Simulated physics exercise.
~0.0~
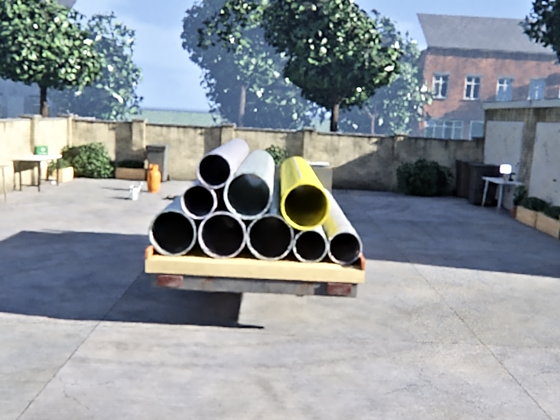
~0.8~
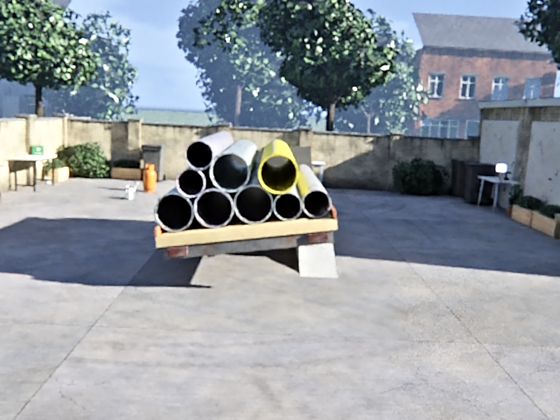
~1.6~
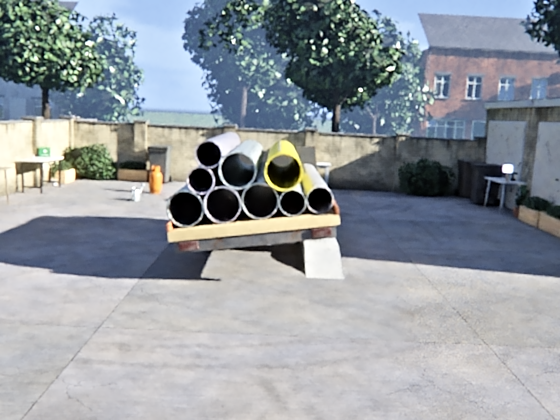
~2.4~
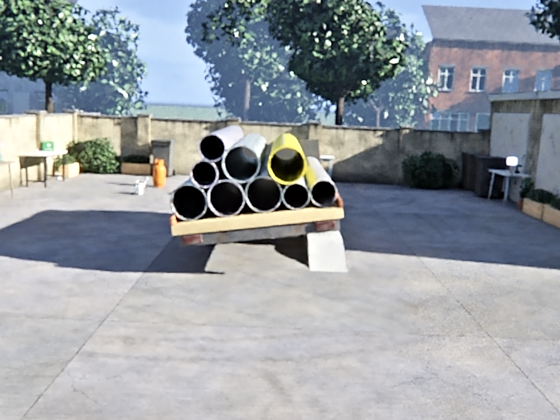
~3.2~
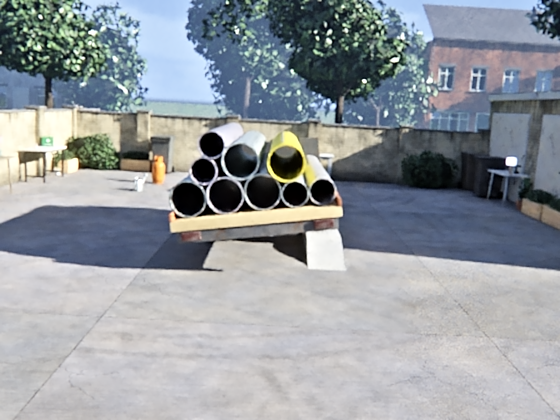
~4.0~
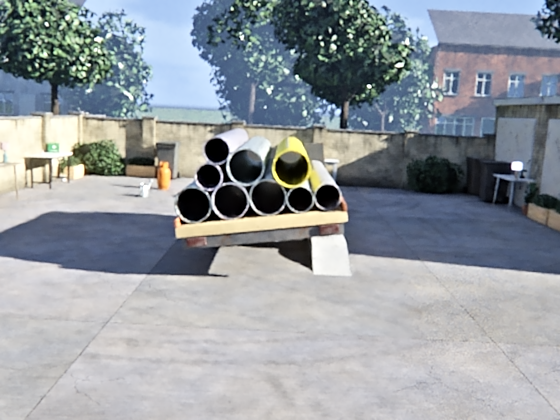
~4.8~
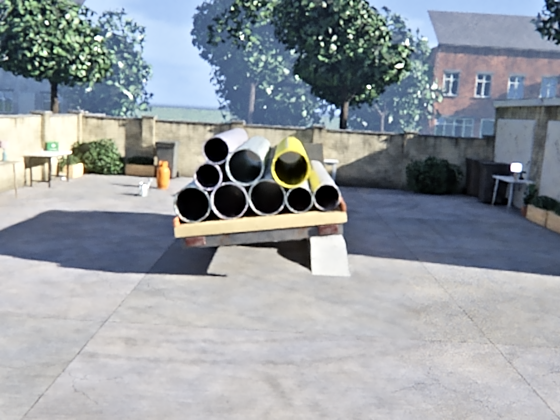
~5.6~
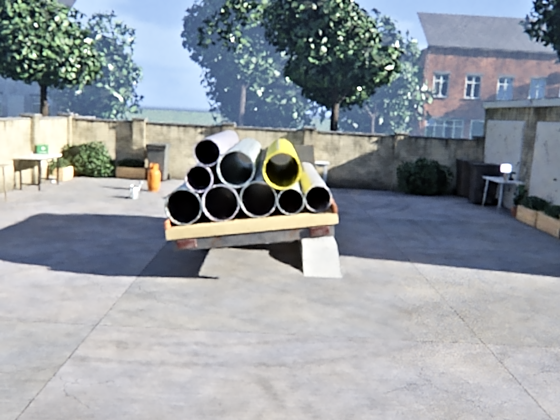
A flatbed carrying a stack of hollow steel pipes, their open ends facing the viewer, moves away across a paved yard enclosed by walls, with trees and a brick building beyond, seen from behind by a slightly swaying camera. One pipe is yellow, lying in the upper layer on the right, and the others are grey. The deck draws back and tilts, its right side raised beside a pale sloping block, then stops while still leaning. The pipes stay piled up, and at the end the yellow one still rests on others, with none on the ground.
